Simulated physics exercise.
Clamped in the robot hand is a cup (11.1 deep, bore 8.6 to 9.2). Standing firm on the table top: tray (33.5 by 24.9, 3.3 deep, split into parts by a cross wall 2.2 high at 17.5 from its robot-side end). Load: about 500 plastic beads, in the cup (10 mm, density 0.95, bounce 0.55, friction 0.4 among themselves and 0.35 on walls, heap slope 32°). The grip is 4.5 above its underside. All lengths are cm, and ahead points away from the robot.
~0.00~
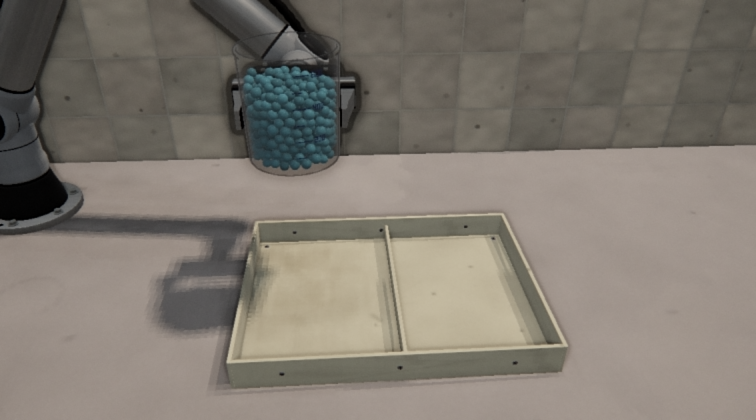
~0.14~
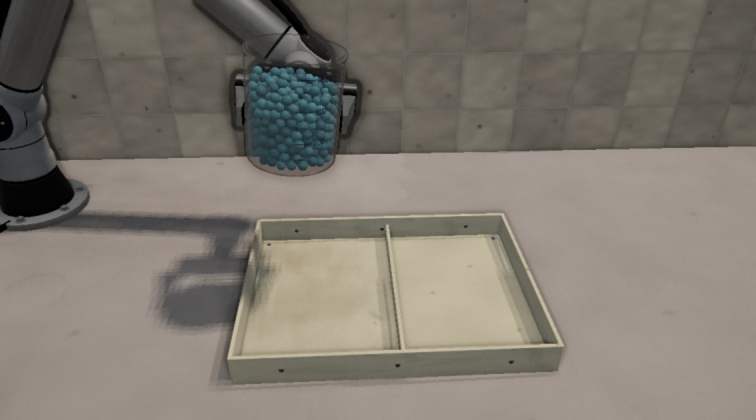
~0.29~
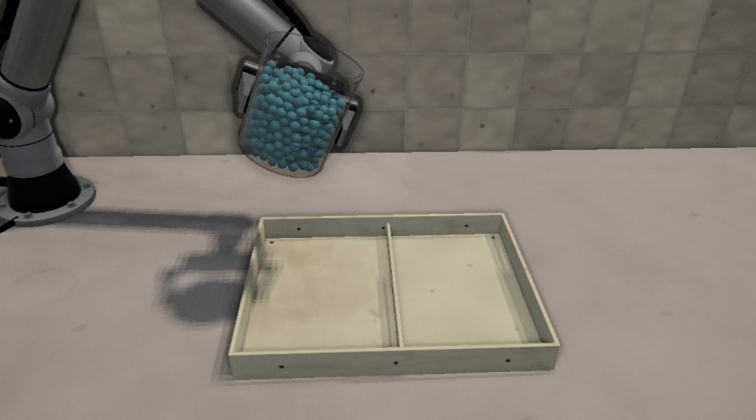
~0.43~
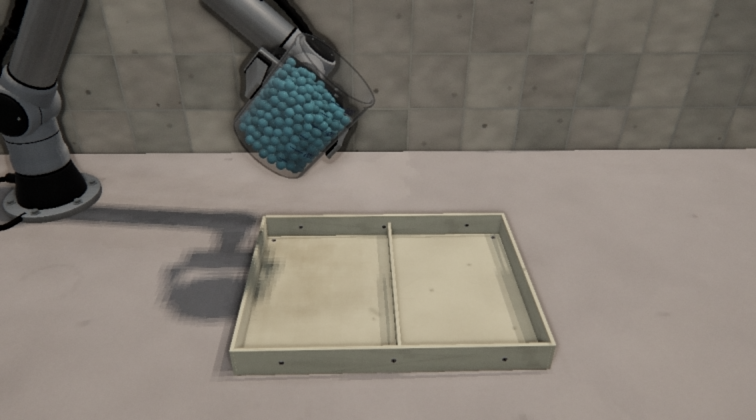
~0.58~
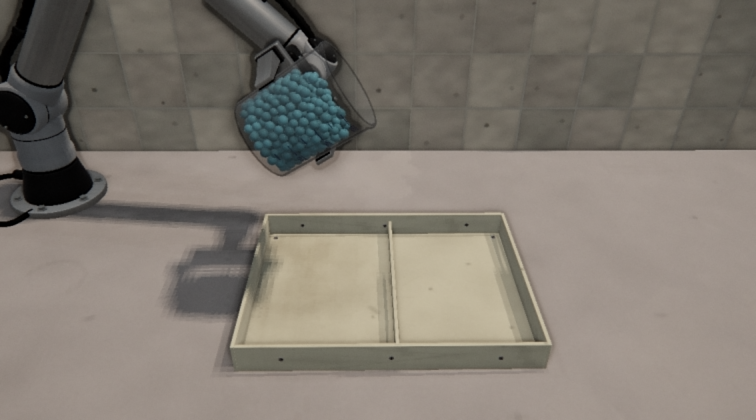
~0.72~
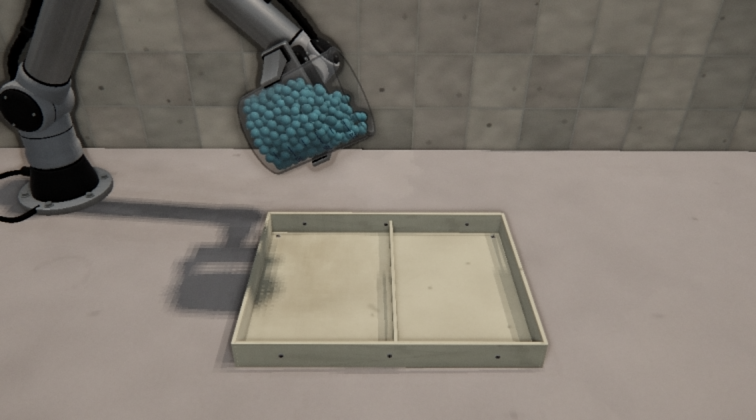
On a pale tabletop by a tiled wall, a robot arm steadily tilting a clear cup of blue beads rightward above a divided tray.
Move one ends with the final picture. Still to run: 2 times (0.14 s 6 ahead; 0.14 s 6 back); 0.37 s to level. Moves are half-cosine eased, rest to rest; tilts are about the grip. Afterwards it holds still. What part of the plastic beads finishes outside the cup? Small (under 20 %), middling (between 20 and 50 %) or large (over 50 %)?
A middling share, between 20 and 50 %, ends outside the cup.
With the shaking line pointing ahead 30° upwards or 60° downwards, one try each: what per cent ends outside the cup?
About 55 and 5 per cent.
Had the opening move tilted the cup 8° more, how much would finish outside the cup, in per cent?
It would be near 55 per cent.
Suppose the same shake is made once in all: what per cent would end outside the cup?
In that case some 25 per cent.
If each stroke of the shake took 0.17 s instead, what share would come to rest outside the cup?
In that case some 25 per cent.
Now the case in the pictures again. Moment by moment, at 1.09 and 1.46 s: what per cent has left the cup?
About 20, 35.
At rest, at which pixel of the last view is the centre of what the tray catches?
At about (439, 286).
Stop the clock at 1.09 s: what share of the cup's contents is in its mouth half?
About 30 per cent.
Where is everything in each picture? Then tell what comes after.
Cup middle at (291, 105), level; upper third of the load around (288, 93), from x 250 to 330, top at y 70; 499 in the cup, in the first picture.
Cup middle at (293, 106), tilted 6° forward; upper third of the load around (290, 95), from x 250 to 335, top at y 70, in the second picture.
Cup middle at (298, 108), tilted 22° forward; upper third of the load around (291, 97), from x 250 to 340, top at y 65, in the third picture.
Cup middle at (302, 110), tilted 41° forward; upper third of the load around (293, 97), from x 245 to 345, top at y 65, in the fourth picture.
Cup middle at (304, 113), tilted 57° forward; upper third of the load around (295, 99), from x 245 to 345, top at y 75, in the fifth picture.
Cup middle at (306, 115), tilted 63° forward; upper third of the load around (294, 103), from x 245 to 360, top at y 80; 499 in the cup, in the sixth picture.
By 1.09 s, tilted 63° forward, highest piece 27 above the table; 390 in the cup, 23 in the far-side part, 1 on the table or floor, 85 in flight or on a rim.
By 1.46 s, tilted 32° forward, highest piece 28 above the table; 314 in the cup, 126 in the far-side part, 46 in the robot-side part, 7 on the table or floor, 6 in flight or on a rim.
By 1.85 s, level, highest piece 27 above the table; 314 in the cup, 127 in the far-side part, 47 in the robot-side part, 11 on the table or floor.
By 2.90 s, level, highest piece 27 above the table; 314 in the cup, 127 in the far-side part, 47 in the robot-side part, 11 on the table or floor.
Final count, 314 in the cup, 127 in the far-side part, 47 in the robot-side part, 11 on the table or floor. That is 37 % outside the cup.
